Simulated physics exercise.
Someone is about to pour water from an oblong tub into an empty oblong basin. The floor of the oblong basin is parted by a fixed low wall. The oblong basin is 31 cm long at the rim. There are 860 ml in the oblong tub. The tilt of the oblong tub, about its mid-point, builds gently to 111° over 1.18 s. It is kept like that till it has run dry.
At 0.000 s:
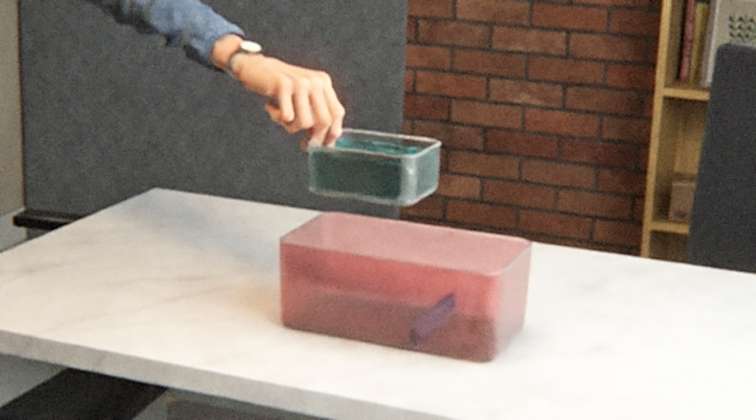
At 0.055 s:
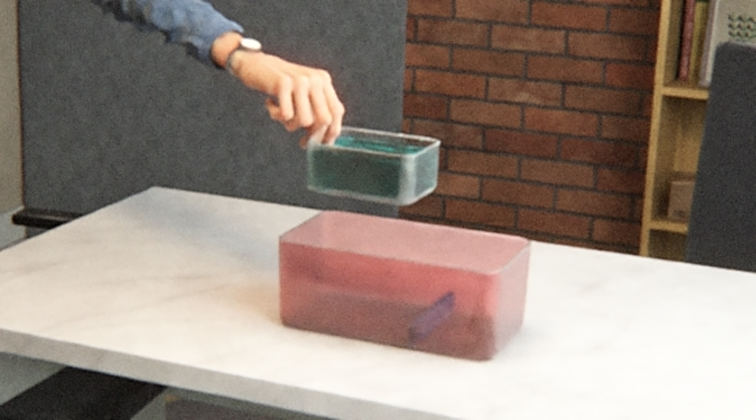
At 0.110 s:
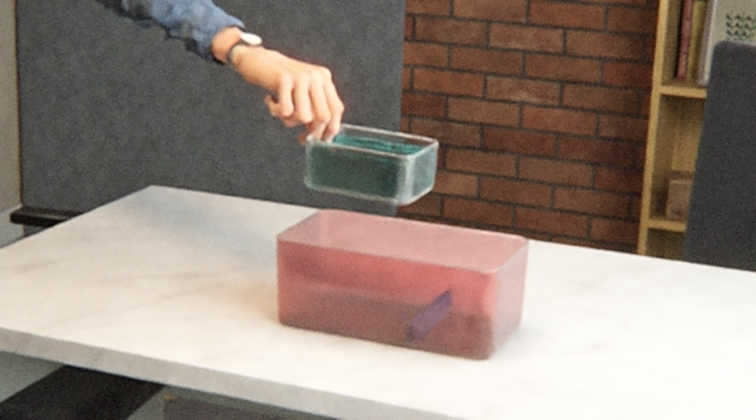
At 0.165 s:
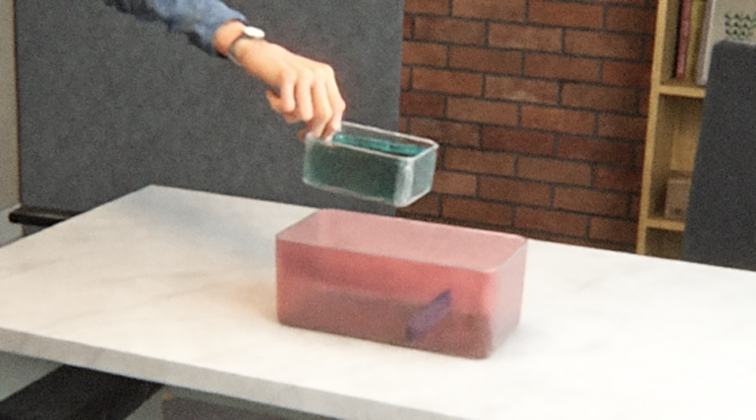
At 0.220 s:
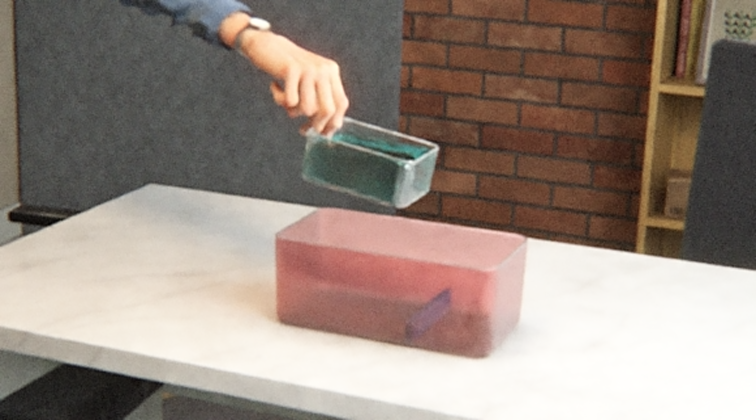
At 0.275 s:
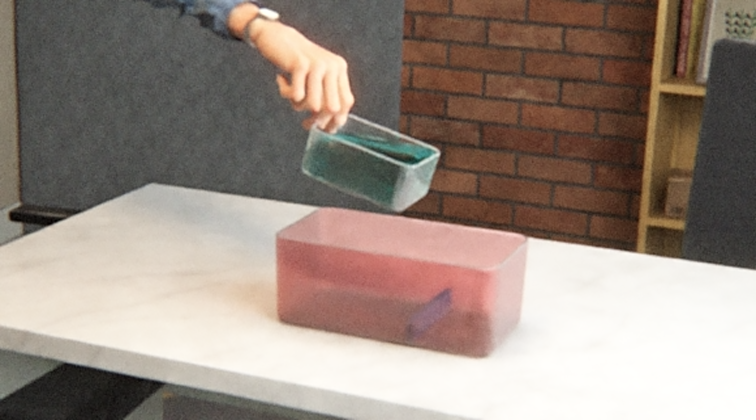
A hand with a wristwatch and a blue sleeve reaches in from the upper left, holding a small clear oblong tub of teal water above a marble-topped table, seen from slightly above. Below it sits a larger translucent pink oblong basin with a purple object showing at its lower right, before a grey panel and brick wall. The hand slowly tilts the tub rightward, its right end dipping slightly.
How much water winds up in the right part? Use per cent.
About 53 per cent.
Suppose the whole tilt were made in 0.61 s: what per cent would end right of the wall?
In that case some 40 per cent.
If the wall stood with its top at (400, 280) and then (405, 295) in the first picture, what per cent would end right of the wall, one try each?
First 95, then 85 per cent.
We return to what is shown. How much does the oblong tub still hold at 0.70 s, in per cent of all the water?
Near 32 in a hundred.
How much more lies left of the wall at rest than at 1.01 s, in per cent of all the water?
About 24 per cent.
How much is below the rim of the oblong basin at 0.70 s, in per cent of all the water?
Some 40 per cent.
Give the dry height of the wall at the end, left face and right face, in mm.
Left about 16 mm, right about 0 mm.
After 0.70 s the tilt is 71° and 31 per cent is still to pour, 1 is left of the wall and 39 right of it.
After 1.01 s the tilt is 105° and 5 per cent is still to pour, 23 is left of the wall and 70 right of it.
After 1.33 s the tilt is 111° and 0 per cent is still to pour, 44 is left of the wall and 55 right of it.
After 1.68 s the tilt is 111° and 0 per cent is still to pour, 45 is left of the wall and 54 right of it.
In the end 46 per cent lies left of the wall, 53 right of it and 0 outside.
